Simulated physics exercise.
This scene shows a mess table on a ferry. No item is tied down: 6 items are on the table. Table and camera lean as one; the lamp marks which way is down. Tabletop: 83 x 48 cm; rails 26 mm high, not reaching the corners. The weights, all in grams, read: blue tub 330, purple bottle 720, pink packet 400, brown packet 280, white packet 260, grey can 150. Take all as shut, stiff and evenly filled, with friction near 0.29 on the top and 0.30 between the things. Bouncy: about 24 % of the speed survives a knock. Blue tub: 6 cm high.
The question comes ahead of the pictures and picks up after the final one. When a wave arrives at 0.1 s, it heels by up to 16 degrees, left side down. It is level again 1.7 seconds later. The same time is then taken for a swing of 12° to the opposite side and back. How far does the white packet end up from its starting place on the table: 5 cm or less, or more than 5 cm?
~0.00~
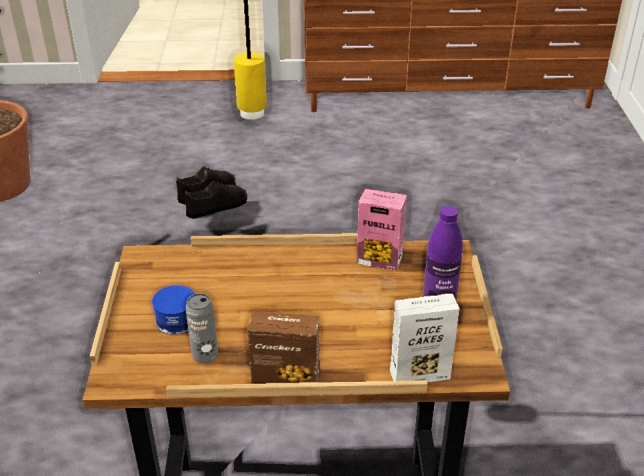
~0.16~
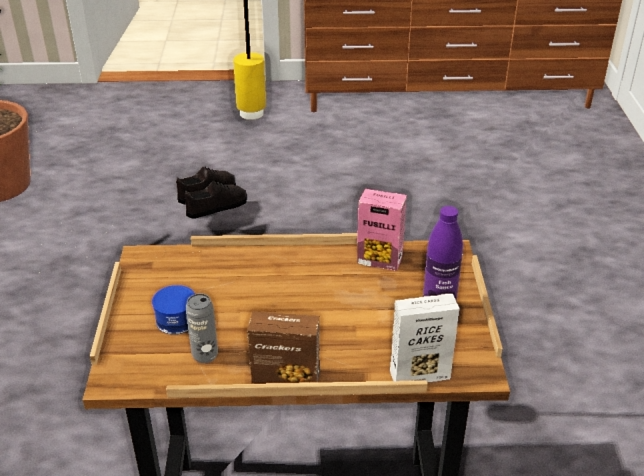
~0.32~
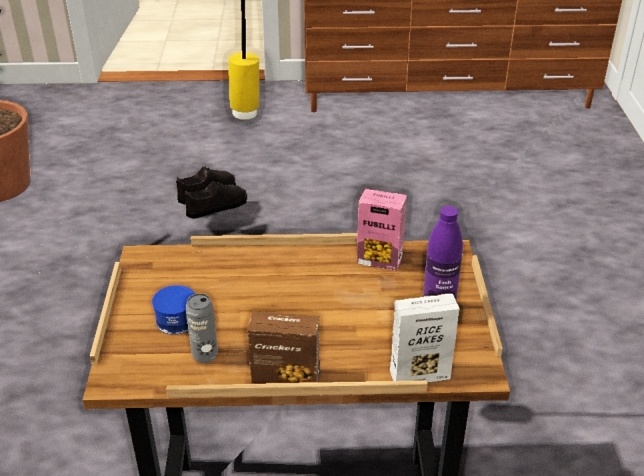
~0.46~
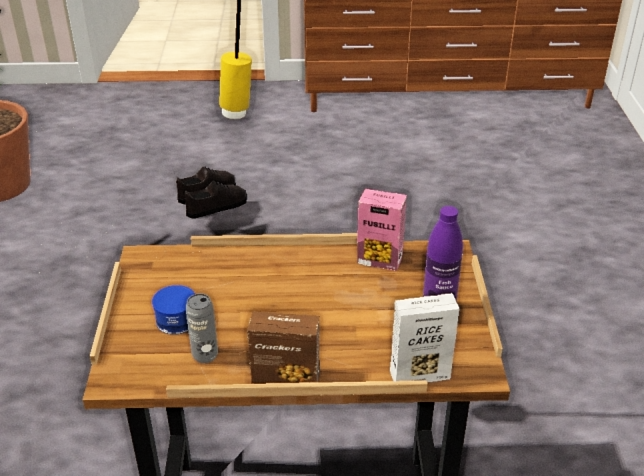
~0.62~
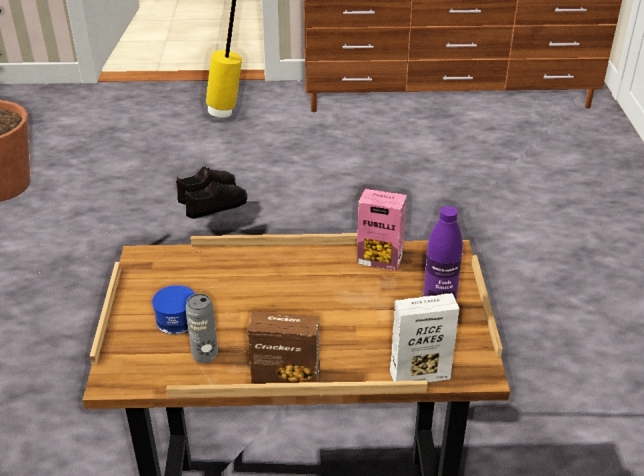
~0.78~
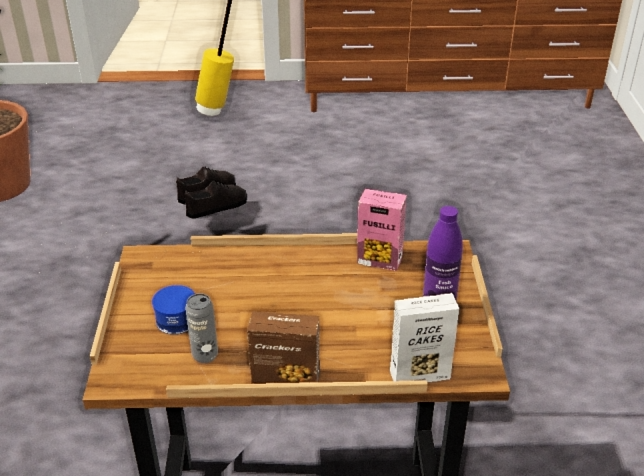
Most likely it stays in the neighbourhood.
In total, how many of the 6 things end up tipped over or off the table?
I count 0.
After 1.28 s, heel 11°, left side down.
After 2.38 s, heel 9°, right side down.
After 3.38 s, boat level.
At rest (4.0 s), all 6 in place, give or take 5 cm. Seen from the same camera at the end, white packet near (423, 341).
